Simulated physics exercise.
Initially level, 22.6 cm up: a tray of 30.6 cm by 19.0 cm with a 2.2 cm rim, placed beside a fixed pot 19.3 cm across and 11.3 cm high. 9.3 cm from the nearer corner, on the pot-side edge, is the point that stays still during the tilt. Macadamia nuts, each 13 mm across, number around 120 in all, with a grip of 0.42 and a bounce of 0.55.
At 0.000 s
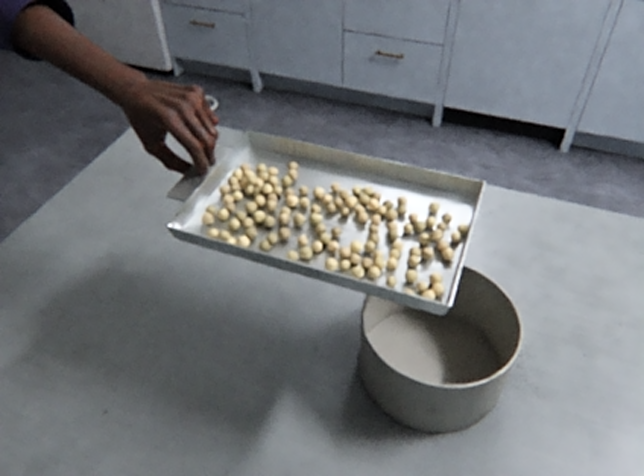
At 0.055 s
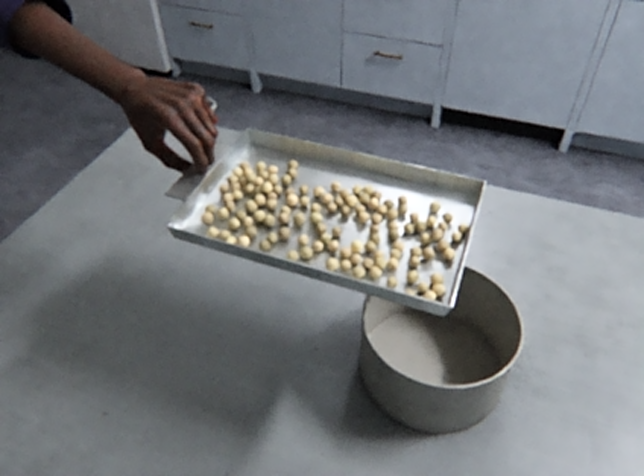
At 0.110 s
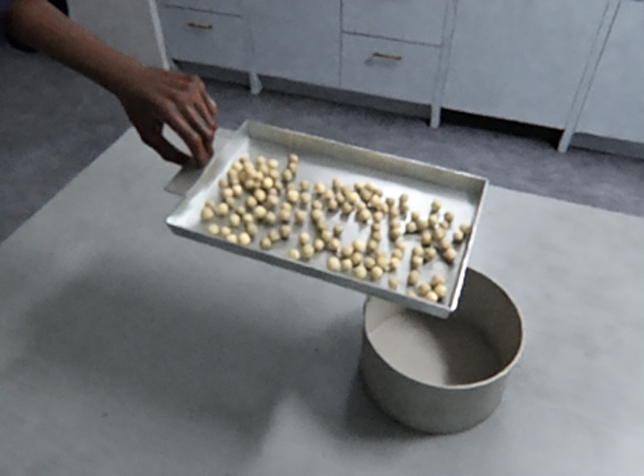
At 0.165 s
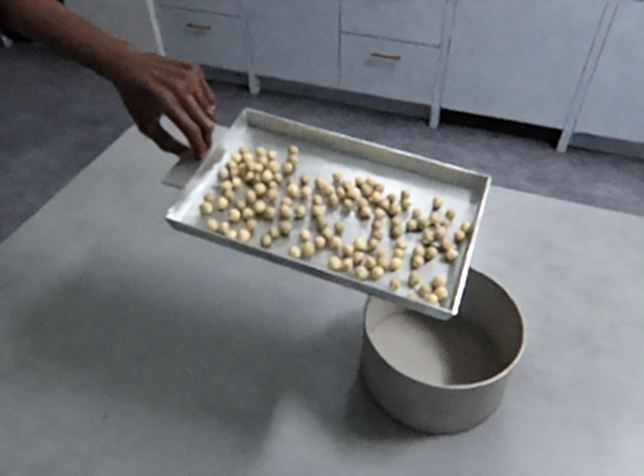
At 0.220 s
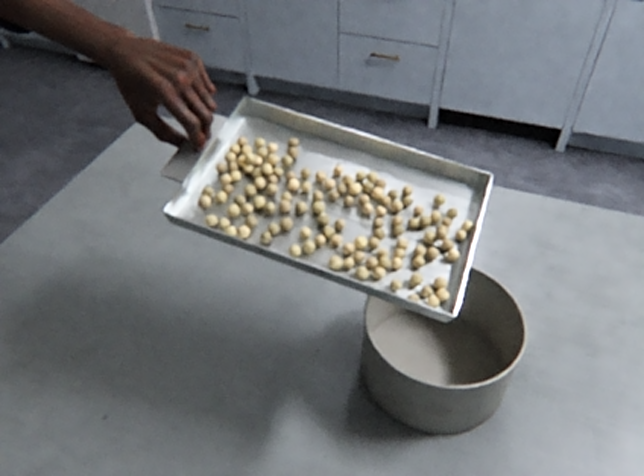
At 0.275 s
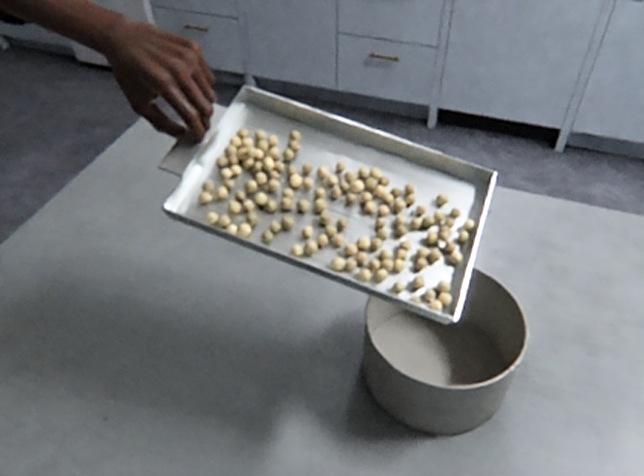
Hand tilting a metal tray of round, pale brown nuts down toward the right, above a round pot on a grey table.
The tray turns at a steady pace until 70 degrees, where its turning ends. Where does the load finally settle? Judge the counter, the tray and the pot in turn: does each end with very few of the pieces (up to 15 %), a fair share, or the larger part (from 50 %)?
Counter: Very few. Left on the tray: The larger part. Pot: Very few.
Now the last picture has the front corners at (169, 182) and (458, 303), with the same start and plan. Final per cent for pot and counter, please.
The pot gets 0 and the counter 5.
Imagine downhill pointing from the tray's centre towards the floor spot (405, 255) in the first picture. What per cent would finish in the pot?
Near 0 percent, give or take.
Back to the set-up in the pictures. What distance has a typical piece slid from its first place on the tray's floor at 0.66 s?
It has moved some 5 cm from its start.
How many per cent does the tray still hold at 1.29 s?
Of the load, some 100 percent.
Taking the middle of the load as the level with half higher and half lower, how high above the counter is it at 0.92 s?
Roughly 26 centimetres, more or less.
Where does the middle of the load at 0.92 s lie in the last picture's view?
By then the middle of the load sits around (379, 249).
Then, at 0.66 s, tilt 41 degrees; the tray holds 100 %, the pot 0 %.
After 0.92 s, tilt 59 degrees; the tray holds 100 %, the pot 0 %.
Then, at 1.29 s, tilt 70 degrees; the tray holds 100 %, the pot 0 %.
At rest (2.5 s), counter 5 %, tray 95 %, pot 0 %.
